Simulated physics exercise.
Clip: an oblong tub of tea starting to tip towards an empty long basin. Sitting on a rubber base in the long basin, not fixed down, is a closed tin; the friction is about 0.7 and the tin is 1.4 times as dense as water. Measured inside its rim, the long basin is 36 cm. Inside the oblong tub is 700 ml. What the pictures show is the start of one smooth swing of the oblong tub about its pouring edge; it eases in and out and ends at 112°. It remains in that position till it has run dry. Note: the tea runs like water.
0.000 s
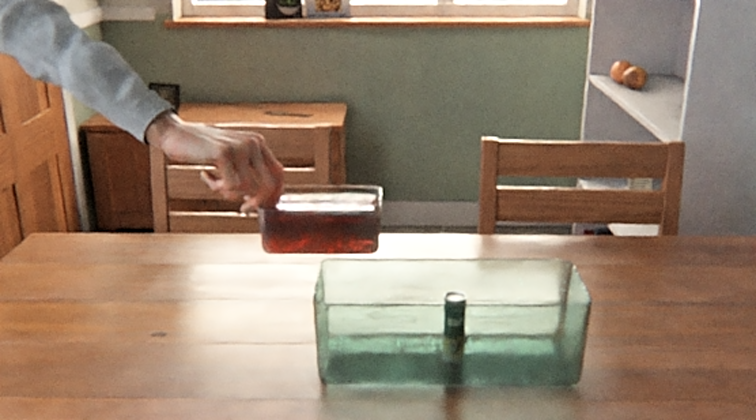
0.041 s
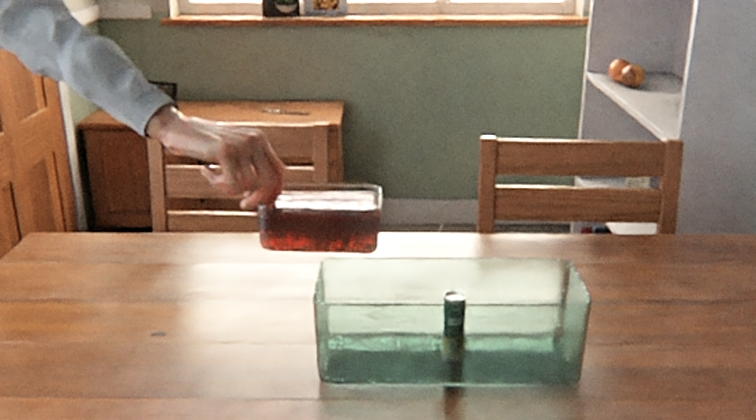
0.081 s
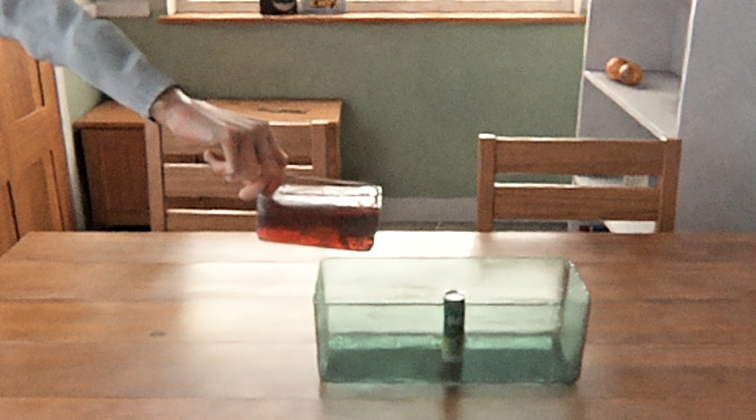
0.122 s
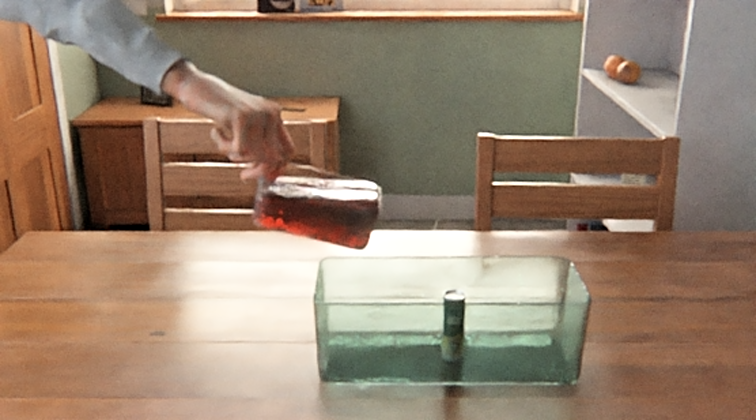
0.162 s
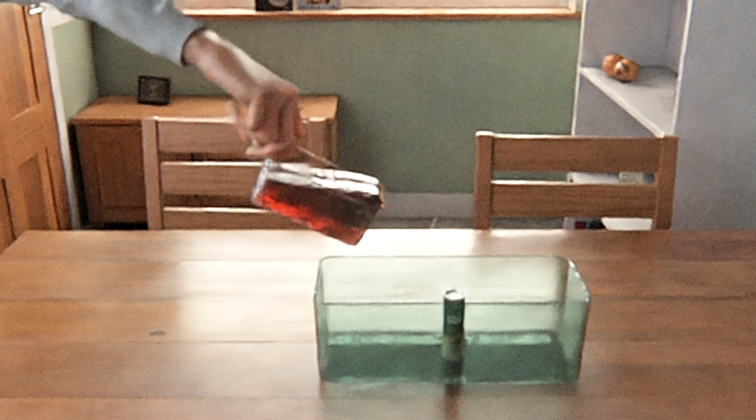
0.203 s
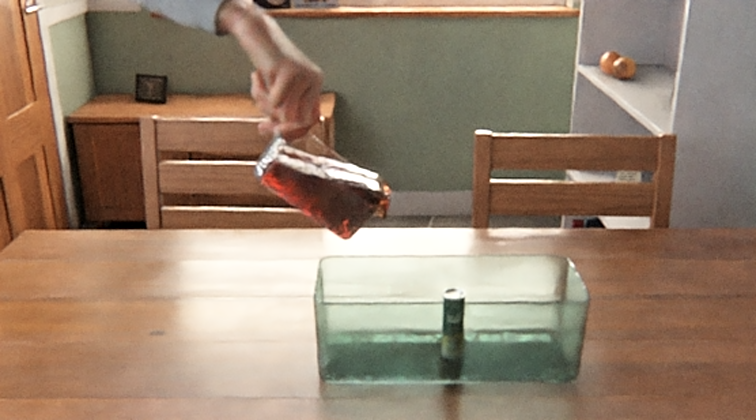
We see a hand holding a clear oblong tub of reddish-brown tea above a wooden table, beside a long green glass basin with a small tin inside, then steadily tilting the tub to the right, its left end rising.
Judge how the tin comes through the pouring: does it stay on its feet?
Yes: Most probably it will stay balanced.
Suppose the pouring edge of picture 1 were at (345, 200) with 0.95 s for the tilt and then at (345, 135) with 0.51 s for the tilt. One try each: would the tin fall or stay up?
Run one: It tumbles. Run two: It does not tip.
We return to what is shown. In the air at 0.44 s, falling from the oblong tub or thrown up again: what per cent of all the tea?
Roughly 62 percent.
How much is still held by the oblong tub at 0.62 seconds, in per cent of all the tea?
2 %.
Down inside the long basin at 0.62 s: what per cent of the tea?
Roughly 88 %.
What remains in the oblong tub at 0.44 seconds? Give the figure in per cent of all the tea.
Near 22 in a hundred.
Then, 0.44 s in, the tilt is 108° and 21 per cent is still to pour; the tin stands where it began.
Then, 0.62 s in, the tilt is 112° and 2 per cent is still to pour; the tin stands where it began.
Then, 0.81 s in, the tilt is 112° and 0 per cent is still to pour; the tin stands where it began.
Then, 1.01 s in, the tilt is 112° and 0 per cent is still to pour; the tin stands where it began.
Finally, the tin stands where it began.
